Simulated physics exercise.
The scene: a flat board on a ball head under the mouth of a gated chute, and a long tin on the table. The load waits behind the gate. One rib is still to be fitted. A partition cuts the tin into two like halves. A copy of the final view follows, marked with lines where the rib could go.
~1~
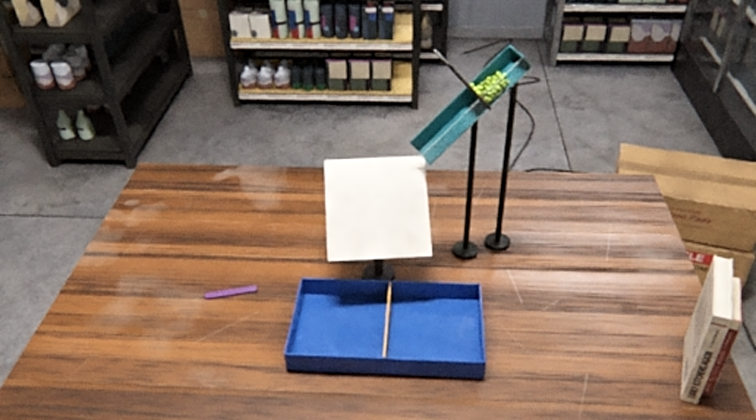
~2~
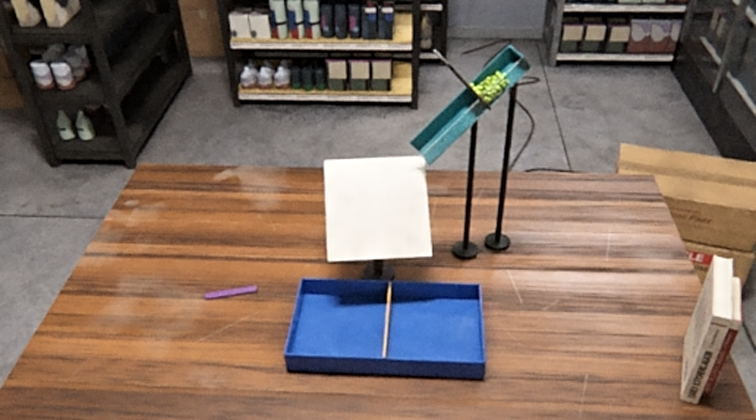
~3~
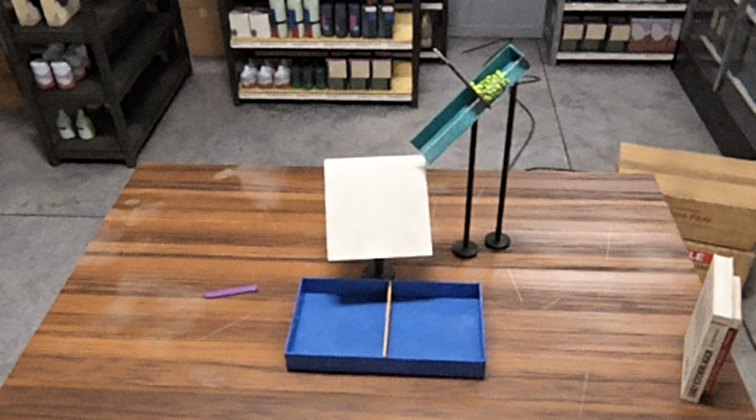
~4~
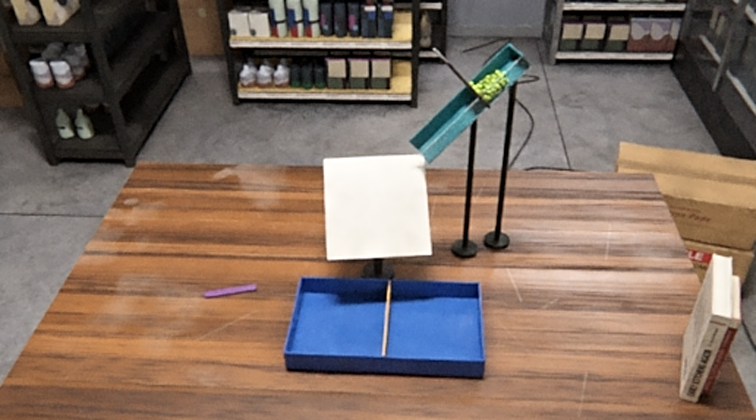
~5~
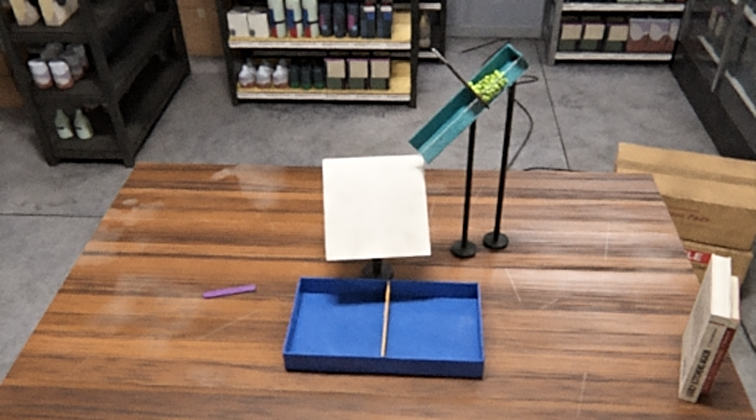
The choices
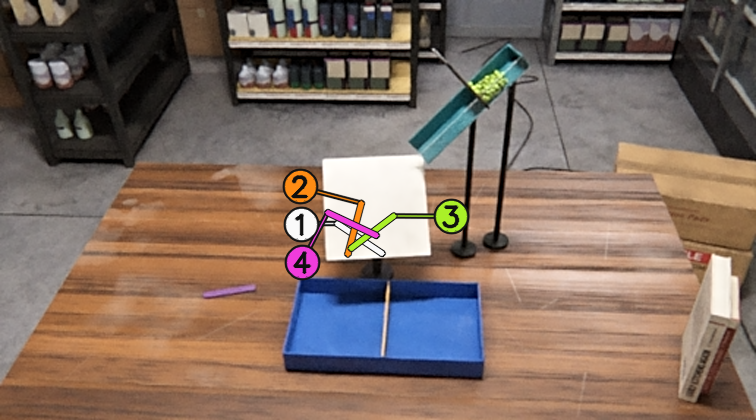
Green peas resting high in a sloping teal chute above a tilted white board and a divided blue tray, nothing visibly moving.
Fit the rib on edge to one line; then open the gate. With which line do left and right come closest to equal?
Best: 4.
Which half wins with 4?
Right.
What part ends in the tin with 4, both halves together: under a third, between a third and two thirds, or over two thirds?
Over two thirds.
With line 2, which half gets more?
Left.
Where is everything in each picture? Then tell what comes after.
In the first frame, load behind the gate at (488, 91), dried peas; lip of the chute at (424, 158), sloping fairly steeply.
In the second frame, middle of the board at (377, 207), tilted fairly steeply; middle of its low edge at (380, 259); of its high edge at (374, 158).
In the third frame, front corners of the tin at (285, 353) and (485, 361); front end of its middle wall at (384, 357).
In the fourth frame, middle of the load at (487, 90); lip at (424, 157).
In the fifth frame, middle of the load at (486, 90); lip at (423, 157).
On the marked copy, line 1 from (337, 223) to (382, 253); line 2 from (361, 203) to (347, 254); line 3 from (393, 215) to (351, 248); line 4 from (327, 212) to (376, 235).
If 1 is chosen, of what is caught, a small part in the left half, most in the right.
If 2 is chosen, of what is caught, nearly all in the left half, a small part in the right.
If 3 is chosen, of what is caught, most in the left half, a small part in the right.
If 4 is chosen, of what is caught, about a third in the left half, about two thirds in the right.
